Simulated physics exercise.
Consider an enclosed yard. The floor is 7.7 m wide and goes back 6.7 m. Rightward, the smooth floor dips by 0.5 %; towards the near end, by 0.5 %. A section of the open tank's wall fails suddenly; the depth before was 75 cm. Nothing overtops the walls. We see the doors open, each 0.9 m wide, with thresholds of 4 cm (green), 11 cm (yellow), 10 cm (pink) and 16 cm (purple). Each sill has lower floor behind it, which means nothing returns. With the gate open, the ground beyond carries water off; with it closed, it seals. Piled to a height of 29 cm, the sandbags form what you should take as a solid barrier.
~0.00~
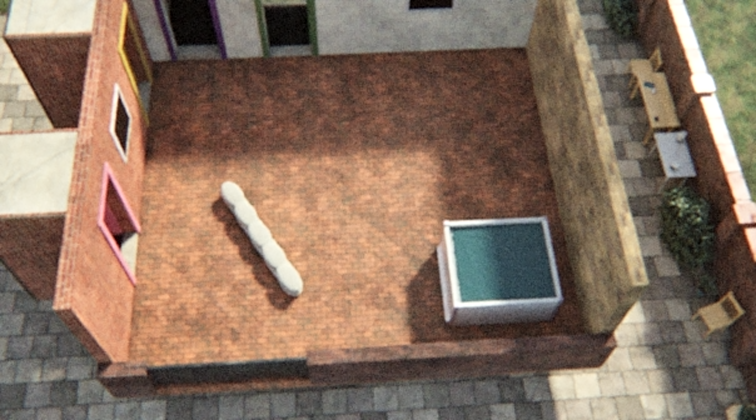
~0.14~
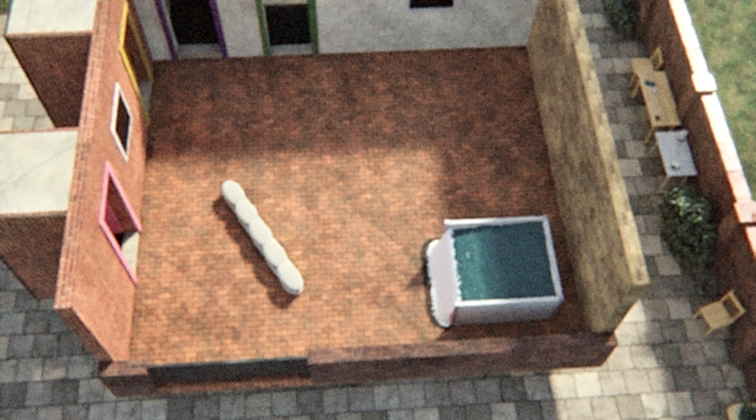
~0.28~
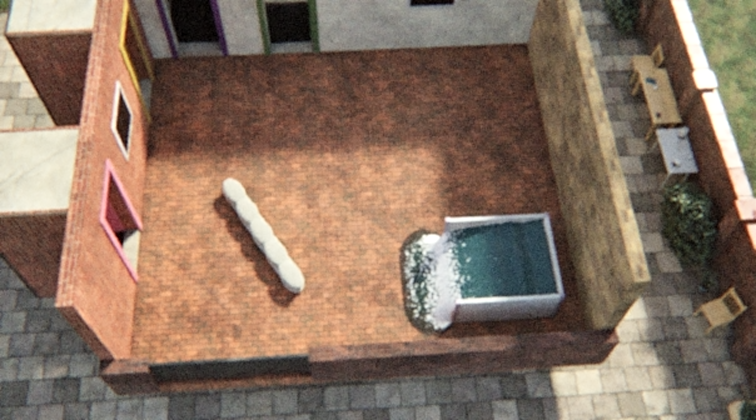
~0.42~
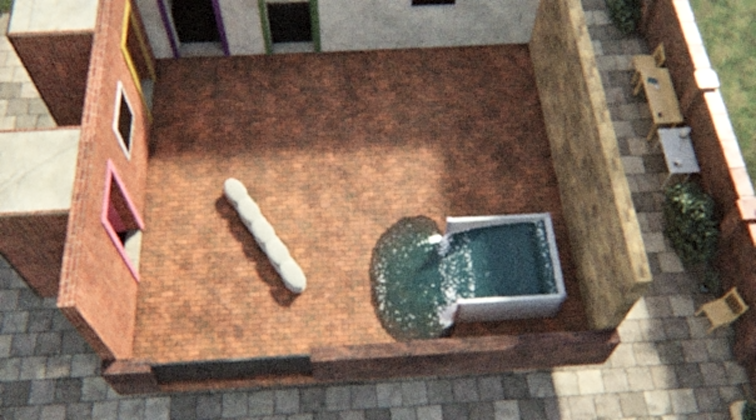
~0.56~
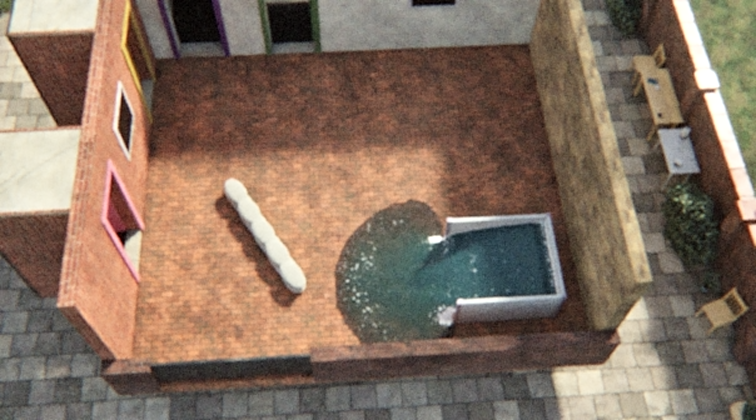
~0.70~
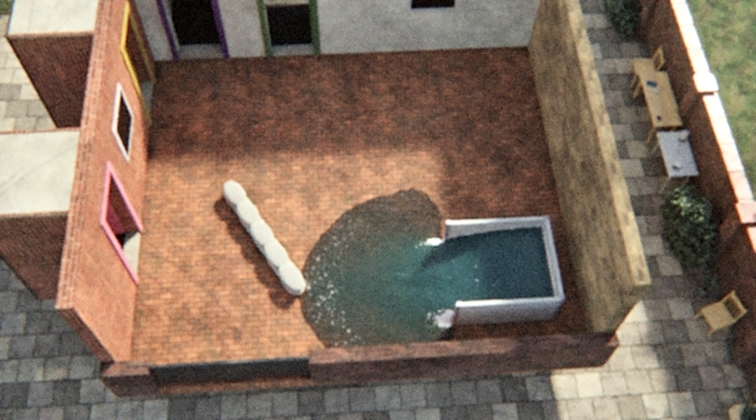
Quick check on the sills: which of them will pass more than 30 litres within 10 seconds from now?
The green door will see too much water come in; the yellow door will see an amount within the limit come in; the pink door will see an amount within the limit come in; the purple door will see an amount within the limit come in.
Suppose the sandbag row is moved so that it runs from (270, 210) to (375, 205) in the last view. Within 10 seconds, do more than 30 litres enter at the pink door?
Against that limit: Pink over.
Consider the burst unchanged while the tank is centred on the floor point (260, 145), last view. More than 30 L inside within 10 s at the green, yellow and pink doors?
Then: Green under, yellow over, pink under.
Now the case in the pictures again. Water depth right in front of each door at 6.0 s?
Door by door, in cm: Green reads 10, yellow reads 11, pink reads 6, purple reads 12.
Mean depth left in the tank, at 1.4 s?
Around 31 cm on average.
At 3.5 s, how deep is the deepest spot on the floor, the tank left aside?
About 24 cm at most.
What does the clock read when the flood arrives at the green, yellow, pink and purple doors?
Green: 3.8 s; yellow: 2.8 s; pink: 2.6 s; purple: 3.0 s.
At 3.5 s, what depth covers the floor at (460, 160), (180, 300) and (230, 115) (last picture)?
Spot by spot: Some 0, 11, then 4 cm.
After 1.4 s water covers 25 % of the floor and is deepest (31 cm) near (303, 276); green door not reached, yellow door not reached, pink door not reached, purple door not reached.
After 2.2 s water covers 35 % of the floor and is deepest (42 cm) near (129, 375); green door not reached, yellow door not reached, pink door not reached, purple door not reached.
After 3.5 s water covers 55 % of the floor and is deepest (24 cm) near (129, 375); green door not reached, yellow door 8 cm at the sill, 0 L in, pink door 9 cm at the sill, 0 L in, purple door 14 cm at the sill, 0 L in.
After 6.0 s water covers 65 % of the floor and is deepest (14 cm) near (217, 85); green door 10 cm at the sill, 26 L in, yellow door 11 cm at the sill, 5 L in, pink door 6 cm at the sill, 0 L in, purple door 12 cm at the sill, 0 L in.
After 10.0 s water covers 90 % of the floor and is deepest (8 cm) near (532, 93); green door 5 cm at the sill, 57 L in, yellow door 5 cm at the sill, 5 L in, pink door 4 cm at the sill, 0 L in, purple door 4 cm at the sill, 1 L in.
